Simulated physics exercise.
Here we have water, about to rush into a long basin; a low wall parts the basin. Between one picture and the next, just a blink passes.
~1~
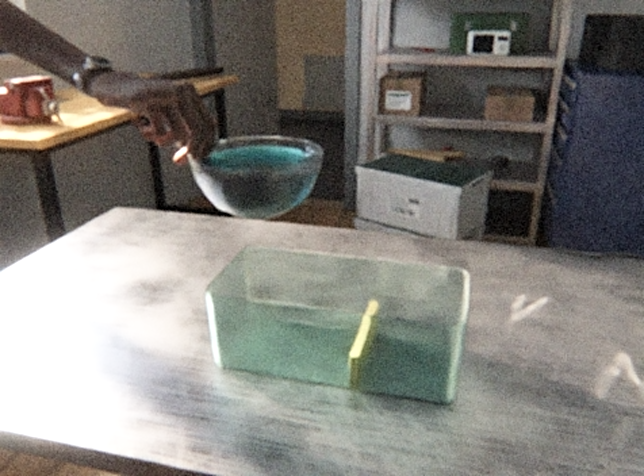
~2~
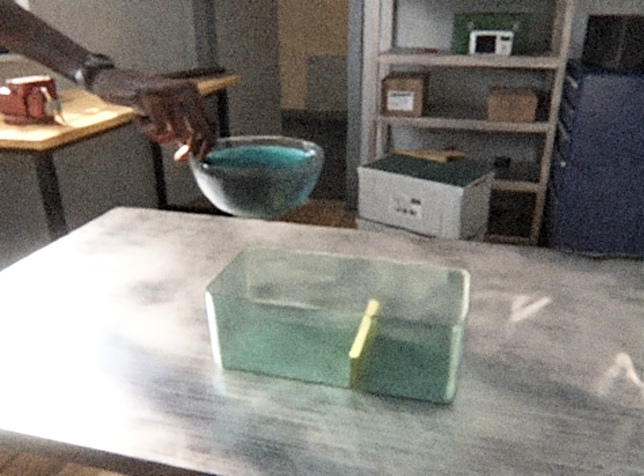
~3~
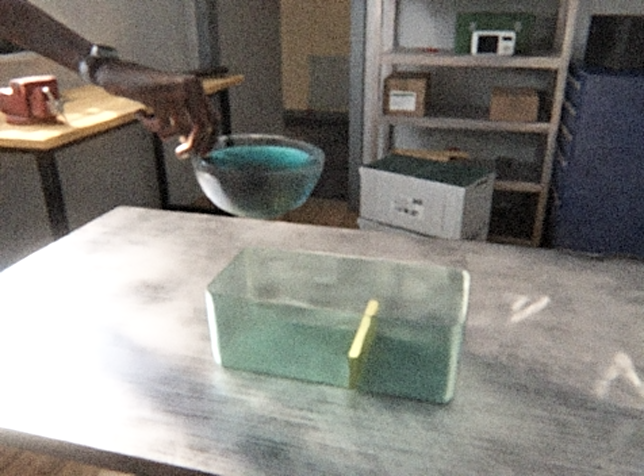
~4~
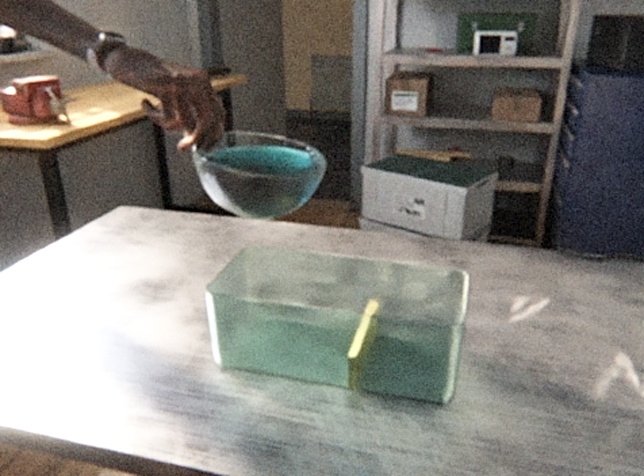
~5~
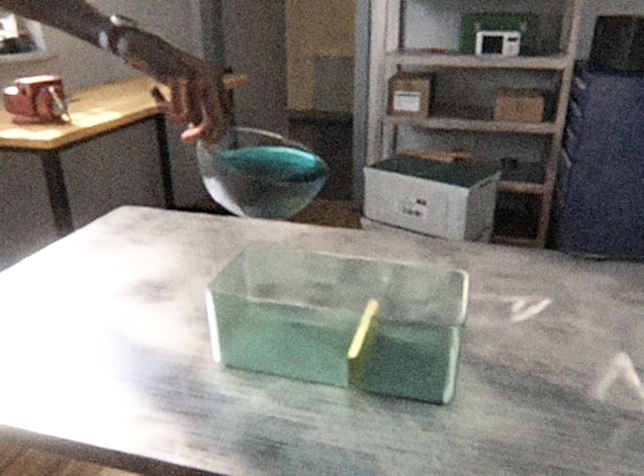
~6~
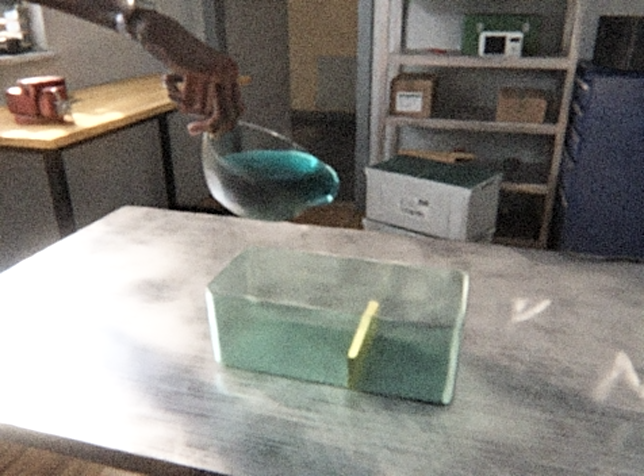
A hand held a clear bowl of blue-green water above a glass basin with a low yellow wall inside, then gradually tilted it to the right until the water reached the rim.
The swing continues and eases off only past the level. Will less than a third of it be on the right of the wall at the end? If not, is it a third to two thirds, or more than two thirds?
The quantity right of the wall will come in at one third to two thirds.
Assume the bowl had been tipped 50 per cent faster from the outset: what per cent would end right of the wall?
Somewhere near 40 percent.
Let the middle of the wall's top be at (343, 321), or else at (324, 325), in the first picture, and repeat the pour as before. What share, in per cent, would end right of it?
That'd be about 80 percent for the first and about 90 percent for the other.
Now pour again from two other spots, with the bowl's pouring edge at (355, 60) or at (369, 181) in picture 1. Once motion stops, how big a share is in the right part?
The first start gives some 85 %, the second some 90 %.
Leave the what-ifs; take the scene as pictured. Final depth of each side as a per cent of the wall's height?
30 left, 50 right, give or take.
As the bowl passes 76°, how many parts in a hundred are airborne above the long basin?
Share: Approx. 30 %.
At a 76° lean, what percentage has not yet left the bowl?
It still holds around 25 per cent there.
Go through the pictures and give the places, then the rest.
In the first frame, tilt 0°; pouring edge (320, 158); surface from (202, 157) to (318, 165); the long basin's rim runs from (226, 268) to (468, 298); the wall's top is at (365, 327).
In the second frame, tilt 1°; pouring edge (320, 159); surface from (203, 156) to (319, 165).
In the third frame, tilt 5°; pouring edge (321, 164); surface from (205, 155) to (320, 167).
In the fourth frame, tilt 10°; pouring edge (323, 170); surface from (207, 155) to (321, 169).
In the fifth frame, tilt 17°; pouring edge (324, 179); surface from (212, 156) to (326, 174); 1 per cent is over the edge.
In the sixth frame, tilt 26°; pouring edge (324, 190); surface from (216, 160) to (324, 183); 8 per cent is over the edge.
A moment on, the bowl is tipped on its side and 25 per cent is still to pour, 9 is left of the wall and 34 right of it.
Next, the bowl is tipped on its side and 1 per cent is still to pour, 42 is left of the wall and 53 right of it.
Then the bowl is tipped on its side and 0 per cent is still to pour, 45 is left of the wall and 54 right of it.
Later the bowl is tipped on its side and 0 per cent is still to pour, 46 is left of the wall and 54 right of it.
In the end 46 per cent lies left of the wall, 54 right of it and 1 outside.
